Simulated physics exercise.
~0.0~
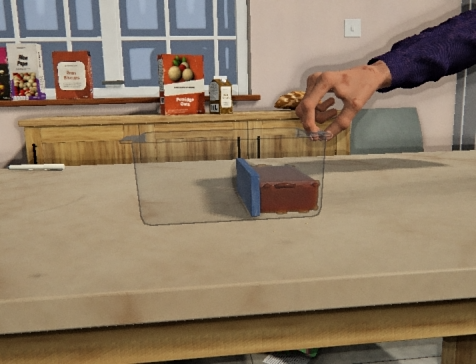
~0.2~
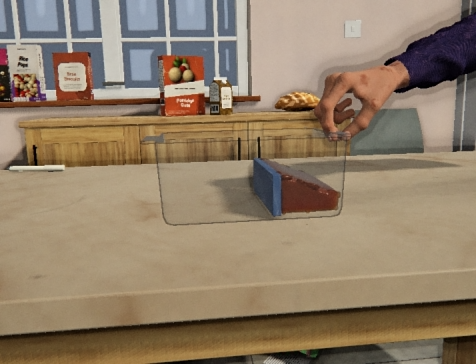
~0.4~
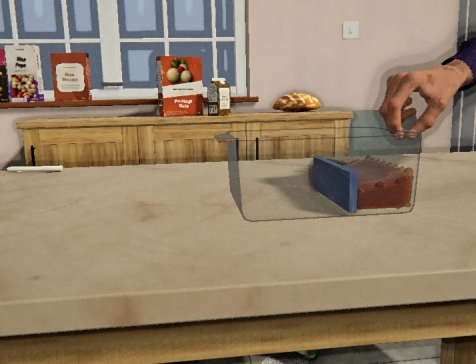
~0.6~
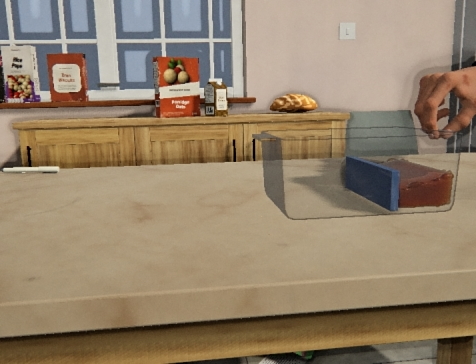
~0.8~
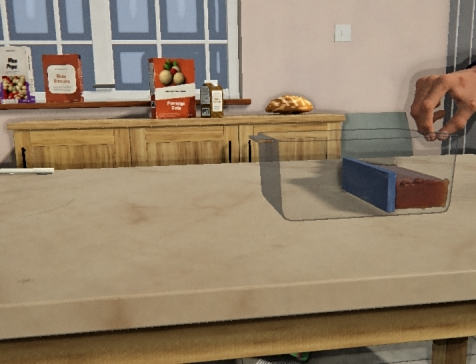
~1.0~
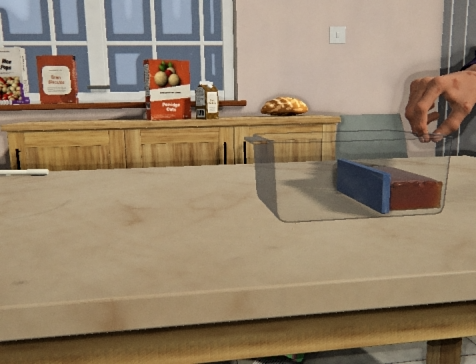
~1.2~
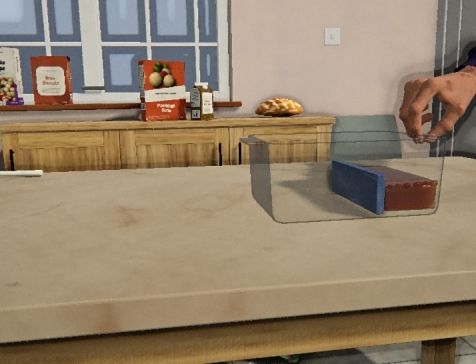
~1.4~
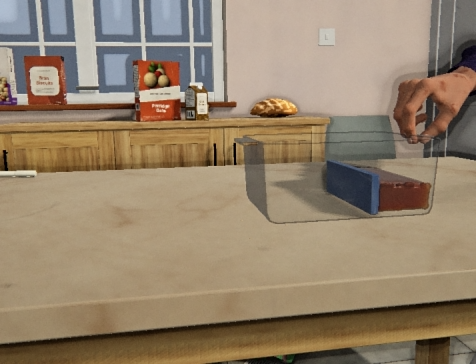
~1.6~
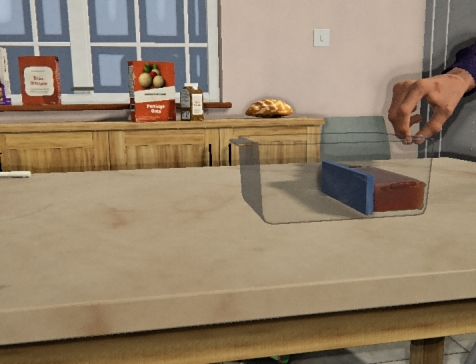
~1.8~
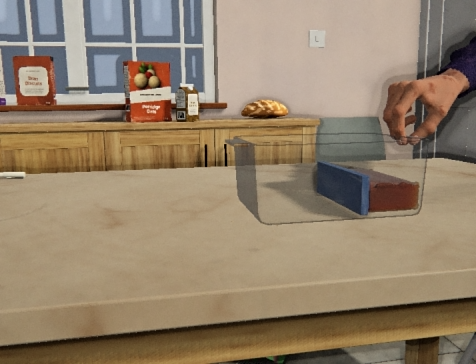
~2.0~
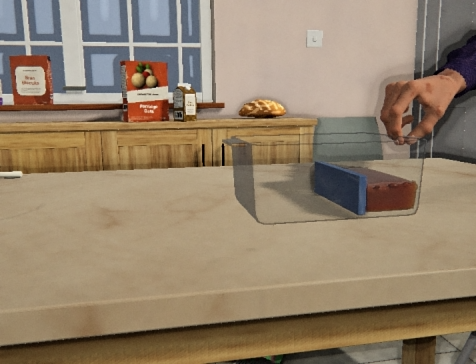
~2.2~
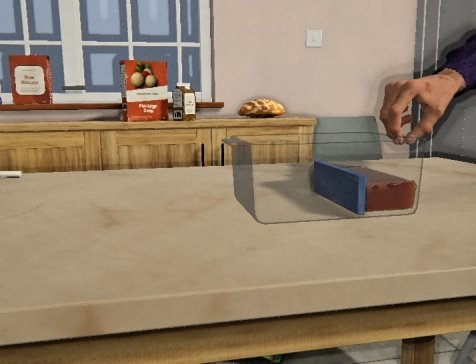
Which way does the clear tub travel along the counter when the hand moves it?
The clear tub moves to the right along the counter.
